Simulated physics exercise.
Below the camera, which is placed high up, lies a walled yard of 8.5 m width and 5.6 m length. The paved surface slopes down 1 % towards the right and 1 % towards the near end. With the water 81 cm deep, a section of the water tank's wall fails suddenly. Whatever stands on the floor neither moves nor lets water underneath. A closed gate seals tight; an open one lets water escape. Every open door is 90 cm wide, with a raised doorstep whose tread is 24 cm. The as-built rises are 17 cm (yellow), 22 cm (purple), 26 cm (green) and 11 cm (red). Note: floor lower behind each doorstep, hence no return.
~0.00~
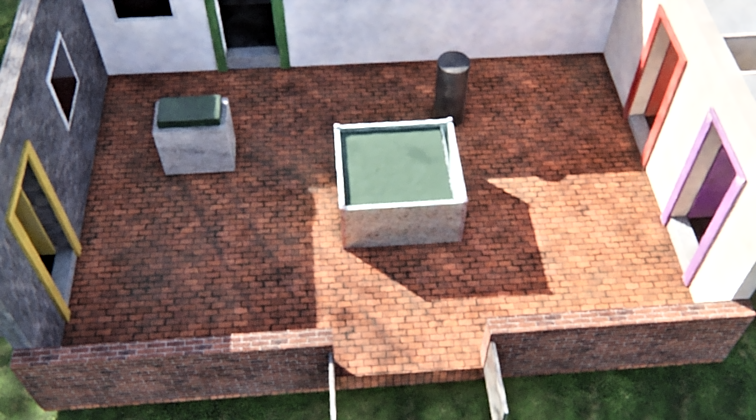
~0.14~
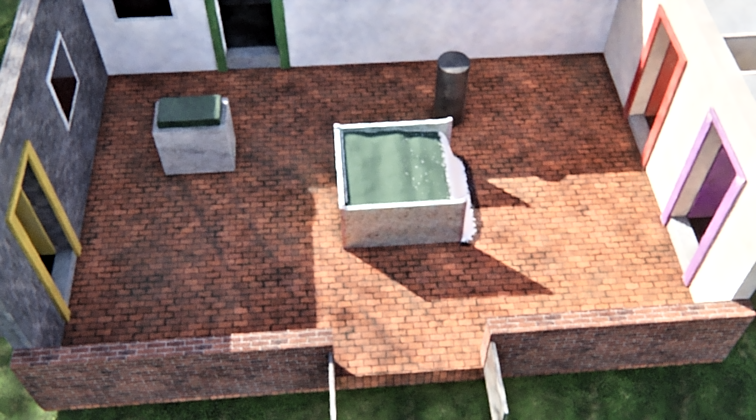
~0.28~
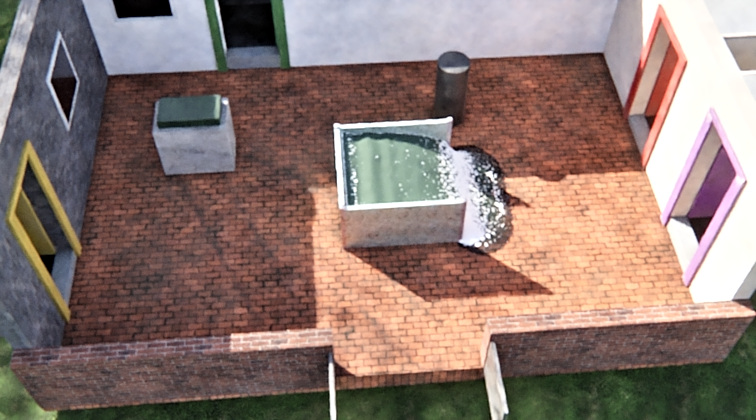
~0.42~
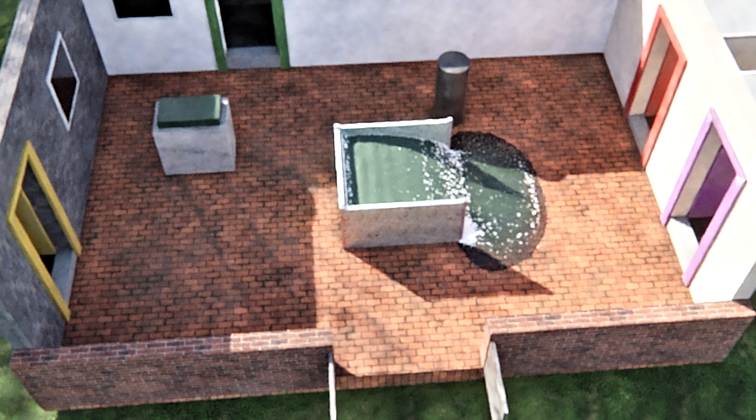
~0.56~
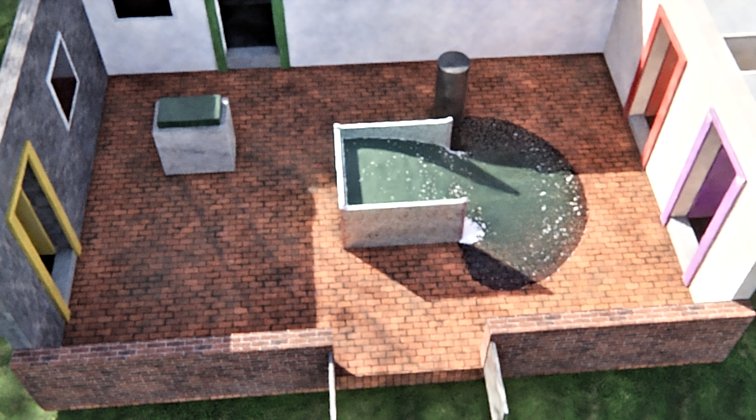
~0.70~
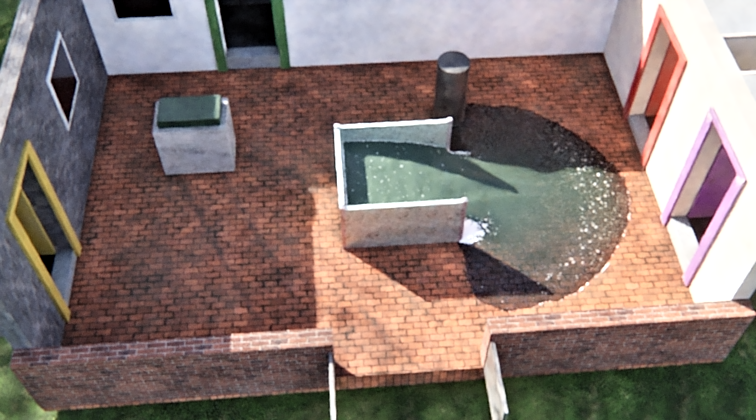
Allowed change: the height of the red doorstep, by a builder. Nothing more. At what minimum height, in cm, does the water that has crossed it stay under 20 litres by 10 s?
From about 24 cm.
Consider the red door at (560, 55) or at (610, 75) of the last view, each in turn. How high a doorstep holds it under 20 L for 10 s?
Around 18 and 18 cm respectively.
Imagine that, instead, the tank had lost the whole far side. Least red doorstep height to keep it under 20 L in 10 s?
Estimate: Near 9.0 cm.
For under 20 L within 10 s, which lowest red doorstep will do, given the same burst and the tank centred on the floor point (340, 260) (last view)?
Then about 13.0 centimetres at the least.
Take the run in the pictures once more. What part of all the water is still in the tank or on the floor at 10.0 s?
Around 86 in a hundred parts remain.
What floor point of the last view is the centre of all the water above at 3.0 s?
(571, 197), roughly.
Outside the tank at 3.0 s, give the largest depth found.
Around 28 centimetres.
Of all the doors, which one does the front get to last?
Last in order comes the yellow door.
After 1.4 s water covers 30 % of the floor, deepest (37 cm) near (655, 198); 24 cm at the red door, 26 litres in over its 11 cm doorstep.
After 3.0 s water covers 30 % of the floor, deepest (28 cm) near (705, 335); 18 cm at the red door, 139 litres in over its 11 cm doorstep.
After 10.0 s water covers 90 % of the floor, deepest (10 cm) near (705, 335); 5 cm at the red door, 153 litres in over its 11 cm doorstep.
At the red door as built, the water arrived by 1.0 s and peaked near 29 cm at 1.8 s.
With a doorstep of 20.5 cm, 40 litres would have come in within the 10 s; with 28 cm, 5 litres. So under 20 litres takes about 24 cm.
